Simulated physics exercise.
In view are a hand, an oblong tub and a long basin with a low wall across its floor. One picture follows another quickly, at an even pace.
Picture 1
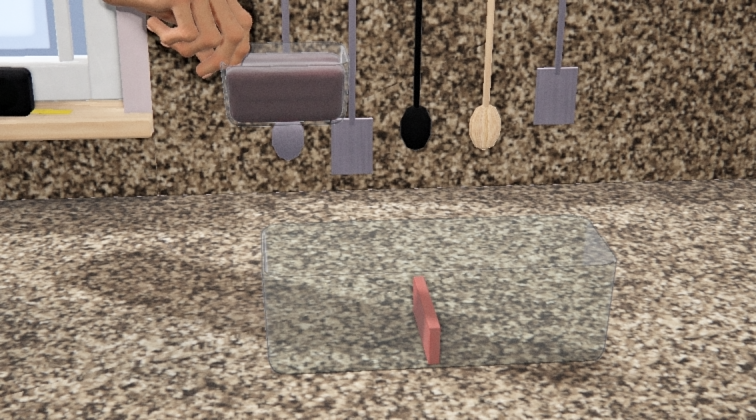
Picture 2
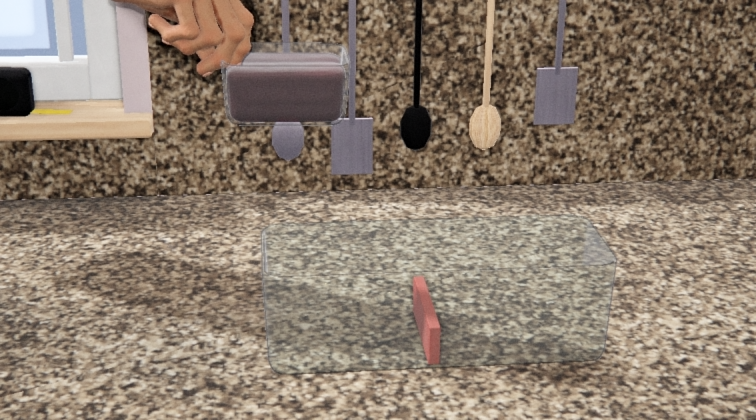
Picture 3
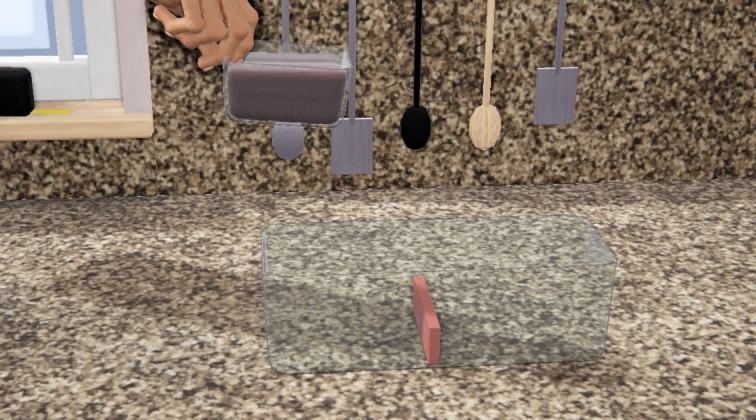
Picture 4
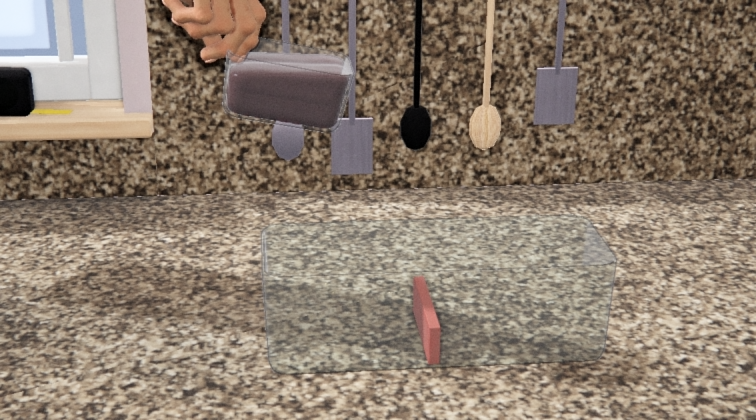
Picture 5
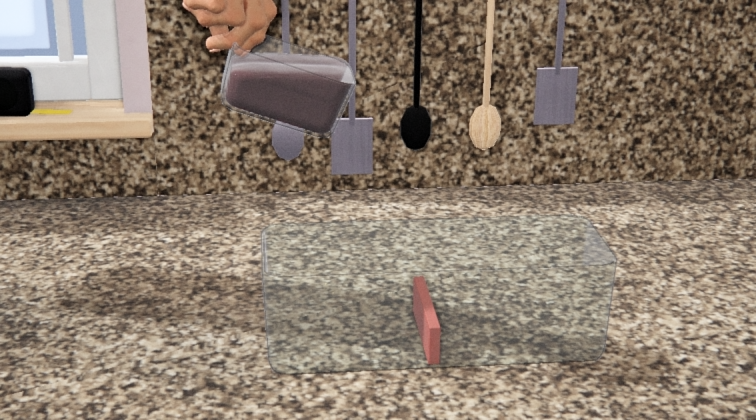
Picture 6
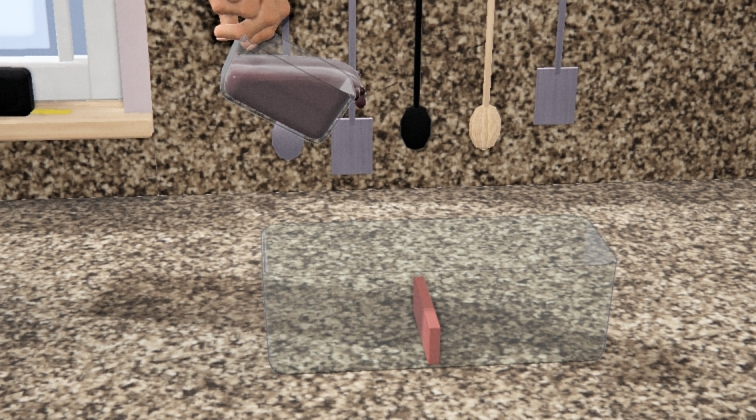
A hand holds a small oblong tub of dark wine level above a long clear basin with a low red wall across its floor. The hand then tilts the tub steadily down to the right, its right rim dipping, until a little wine edges over that rim.
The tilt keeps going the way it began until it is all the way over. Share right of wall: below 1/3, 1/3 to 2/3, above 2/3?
1/3 to 2/3.
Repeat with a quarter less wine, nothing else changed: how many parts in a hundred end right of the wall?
Estimated share: Around 10 %.
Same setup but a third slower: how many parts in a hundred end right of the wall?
I'd estimate about 45 percent ends up there.
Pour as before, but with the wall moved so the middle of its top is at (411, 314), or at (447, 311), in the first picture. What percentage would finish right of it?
About 65 per cent, then about 10 per cent.
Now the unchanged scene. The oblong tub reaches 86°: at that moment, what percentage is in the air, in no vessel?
Estimate: 45 per cent, roughly.
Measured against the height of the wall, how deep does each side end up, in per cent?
About 30 left, about 20 right.
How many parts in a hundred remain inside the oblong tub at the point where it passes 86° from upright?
20 %.
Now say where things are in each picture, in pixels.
In the first frame, it leans 0°; its right rim is at (346, 55); the wine meets the walls at (225, 64) and (343, 62); the long basin's rim runs from (263, 252) to (602, 240); the wall's top is at (426, 302).
In the second frame, it leans 1°; its right rim is at (347, 57); the wine meets the walls at (226, 63) and (344, 62).
In the third frame, it leans 5°; its right rim is at (348, 61); the wine meets the walls at (227, 62) and (345, 64).
In the fourth frame, it leans 11°; its right rim is at (350, 67); the wine meets the walls at (229, 62) and (348, 64).
In the fifth frame, it leans 20°; its right rim is at (352, 77); the wine meets the walls at (230, 64) and (348, 68); 2 per cent is over the edge.
In the sixth frame, it leans 30°; its right rim is at (351, 88); the wine meets the walls at (228, 63) and (351, 80); 8 per cent is over the edge.
A moment on, the oblong tub is tipped on its side and 19 per cent is still to pour, 17 is left of the wall and 18 right of it.
Next, the oblong tub is tipped right over and 3 per cent is still to pour, 50 is left of the wall and 39 right of it.
Then the oblong tub is tipped right over and 0 per cent is still to pour, 57 is left of the wall and 41 right of it.
Later the oblong tub is tipped right over and 0 per cent is still to pour, 58 is left of the wall and 41 right of it.
In the end 58 per cent lies left of the wall, 41 right of it and 2 outside.
